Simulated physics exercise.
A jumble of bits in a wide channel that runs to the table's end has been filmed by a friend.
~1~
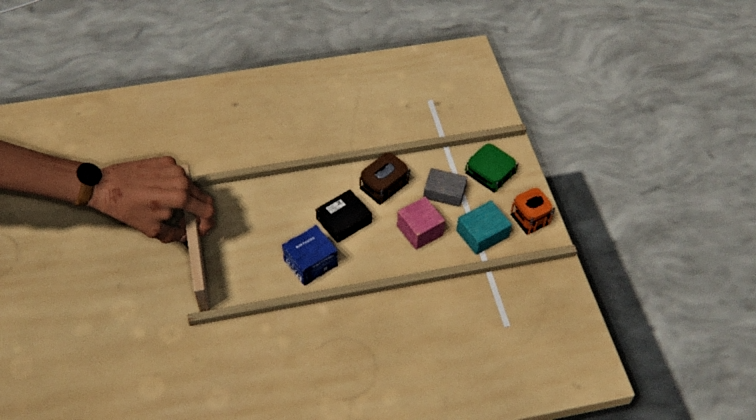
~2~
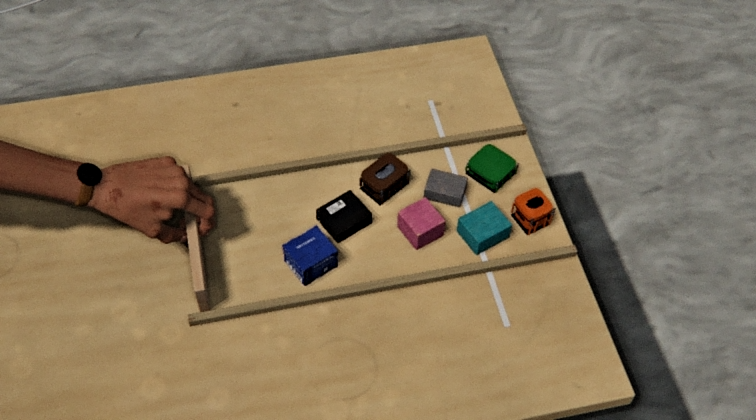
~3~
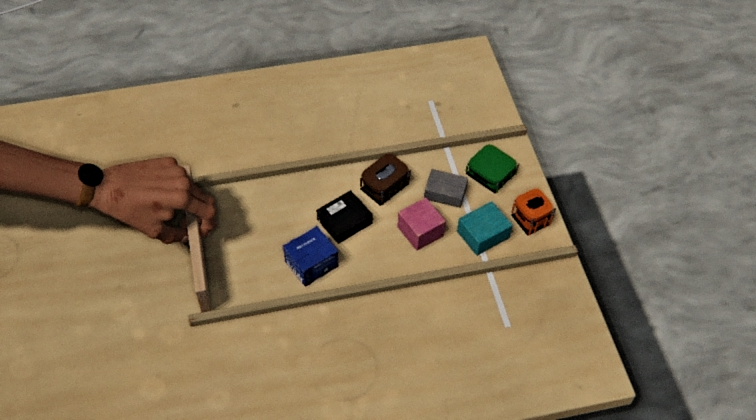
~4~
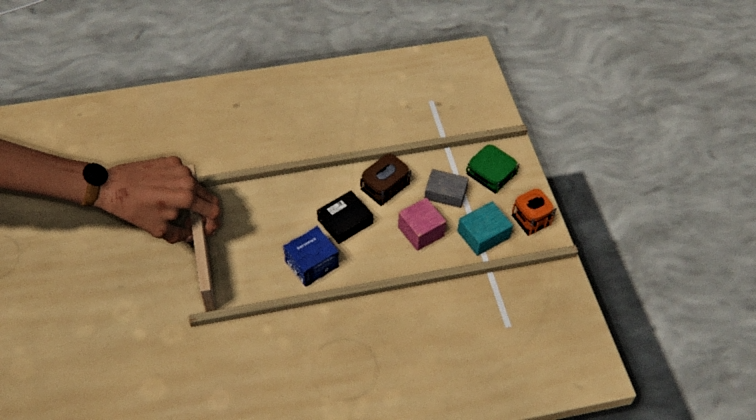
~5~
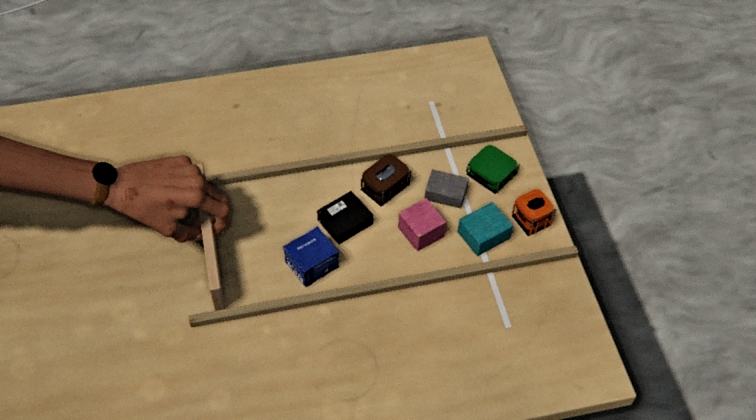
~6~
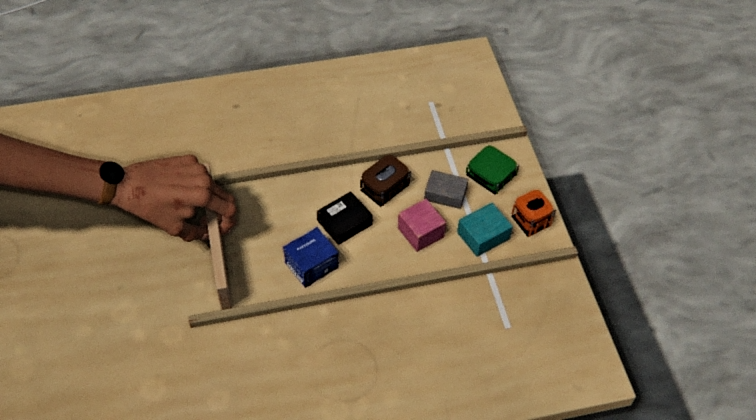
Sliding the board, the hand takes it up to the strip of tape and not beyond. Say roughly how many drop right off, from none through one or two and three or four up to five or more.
Ha, one or two come down.
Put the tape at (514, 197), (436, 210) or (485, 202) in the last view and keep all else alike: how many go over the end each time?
Floor tally per try: 5 / 1 / 2.
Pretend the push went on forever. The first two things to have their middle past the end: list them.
Earliest first - orange case, turquoise block.
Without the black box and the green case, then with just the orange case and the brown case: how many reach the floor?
The number is 1 for the first case and 0 for the second.
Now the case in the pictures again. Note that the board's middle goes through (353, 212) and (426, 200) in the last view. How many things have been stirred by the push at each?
Counts: 3, 8.
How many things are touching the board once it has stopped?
It's 3 of them.
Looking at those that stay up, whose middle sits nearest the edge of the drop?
I'd say the green case.
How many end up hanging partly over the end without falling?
That comes to 1 of them.
Early on, none off yet; orange case at rest near (533, 212); green case at rest near (492, 170); turquoise block at rest near (485, 229).
A while later, none off yet; orange case at rest near (533, 212); green case at rest near (492, 170); turquoise block travelled a little near (497, 227).
Finally, the number that fall off is one or two; lost, turquoise block and orange case.
